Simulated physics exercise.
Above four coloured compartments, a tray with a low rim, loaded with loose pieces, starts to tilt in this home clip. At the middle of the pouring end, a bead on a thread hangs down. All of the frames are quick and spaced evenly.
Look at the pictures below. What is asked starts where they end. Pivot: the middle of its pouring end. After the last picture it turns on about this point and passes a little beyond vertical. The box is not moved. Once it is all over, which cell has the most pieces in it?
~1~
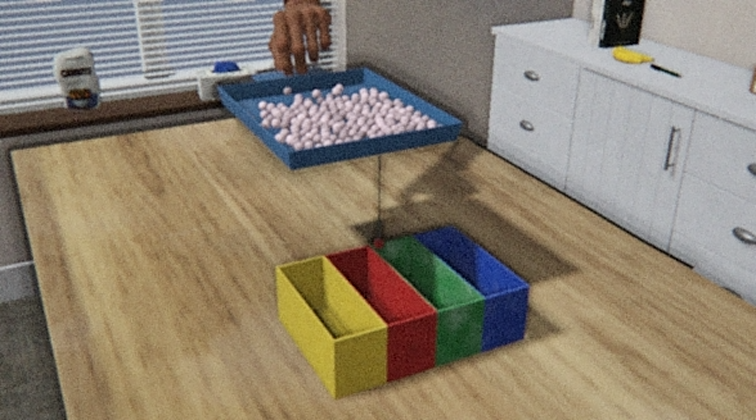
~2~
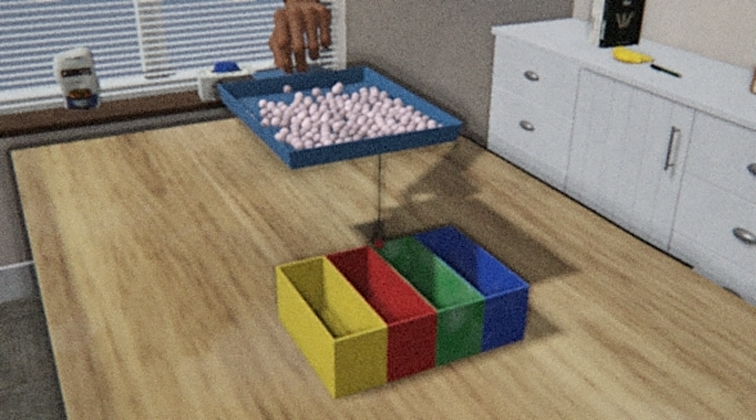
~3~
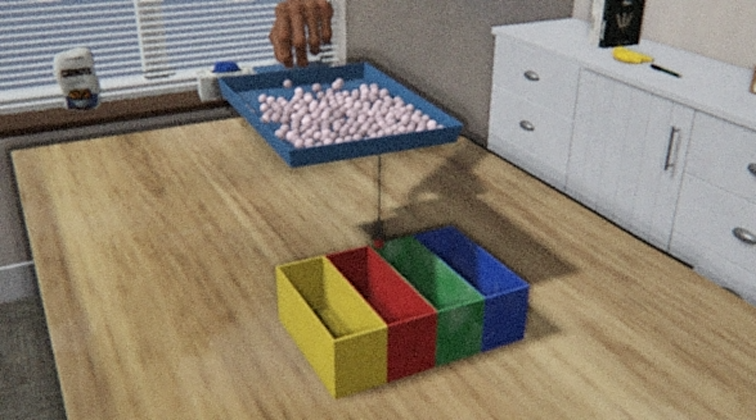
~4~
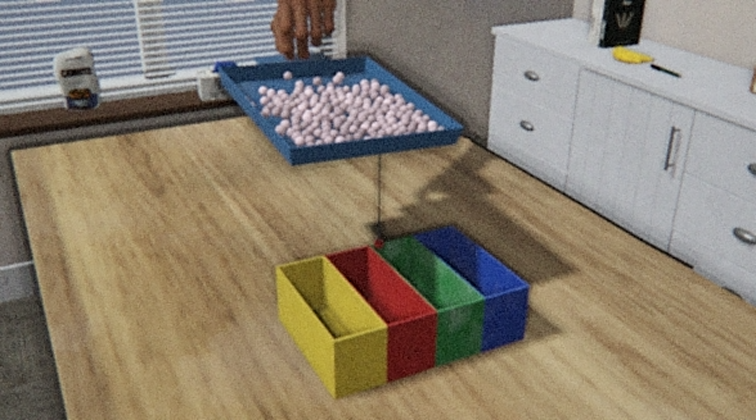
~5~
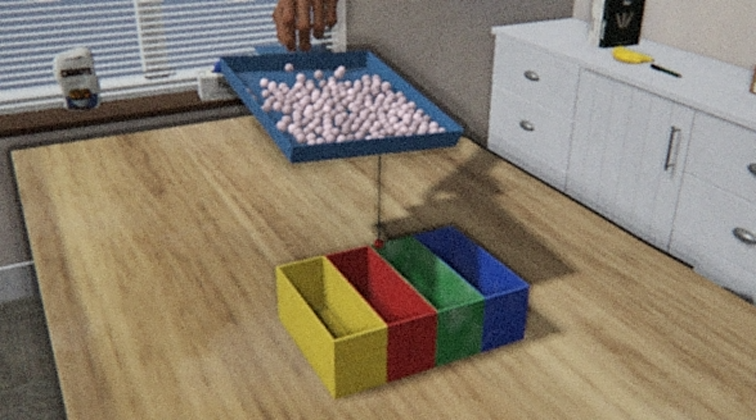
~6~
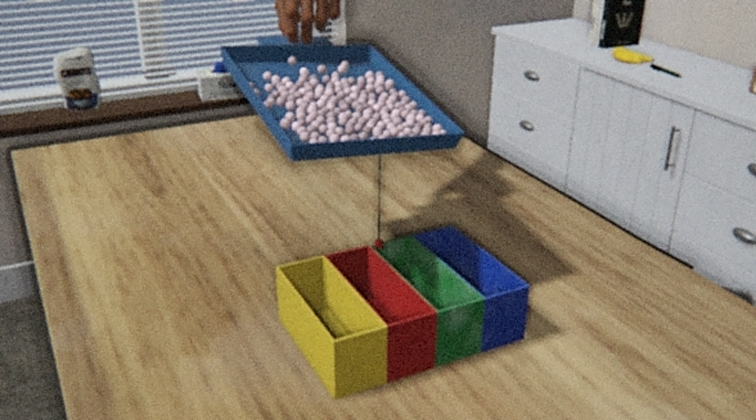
The blue cell.
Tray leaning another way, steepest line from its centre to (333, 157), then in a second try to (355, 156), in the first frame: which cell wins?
The yellow one, then the cell in yellow.
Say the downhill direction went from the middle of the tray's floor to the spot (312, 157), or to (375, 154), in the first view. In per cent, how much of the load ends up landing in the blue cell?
I'd say some 0 in a hundred at first, then 20 in a hundred.
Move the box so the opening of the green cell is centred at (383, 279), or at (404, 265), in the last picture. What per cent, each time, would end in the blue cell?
Close to 10 in a hundred, then close to 60 in a hundred.
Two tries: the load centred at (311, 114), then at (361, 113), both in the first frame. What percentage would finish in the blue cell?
From the first start you get 70 in a hundred, from the second 70 in a hundred.
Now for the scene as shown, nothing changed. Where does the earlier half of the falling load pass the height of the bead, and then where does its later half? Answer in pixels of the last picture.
First near (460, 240), later near (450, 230).
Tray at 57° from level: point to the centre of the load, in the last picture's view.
The middle of the load sits near (391, 95).
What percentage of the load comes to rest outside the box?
About 20 per cent.
Soon, tray tipped steeply; all on the tray.
A while on, tray tipped right over; a small part on the tray; about two thirds in the blue cell; a small part in the green cell; a stray few in the red cell; about a quarter falling or outside the box.
Towards the end, tray tipped past a quarter turn; most in the blue cell; a small part in the green cell; a stray few in the red cell; about a quarter falling or outside the box.
Finally, tray tipped past a quarter turn; most in the blue cell; a small part in the green cell; a stray few in the red cell; none in the yellow cell; about a quarter outside the box.
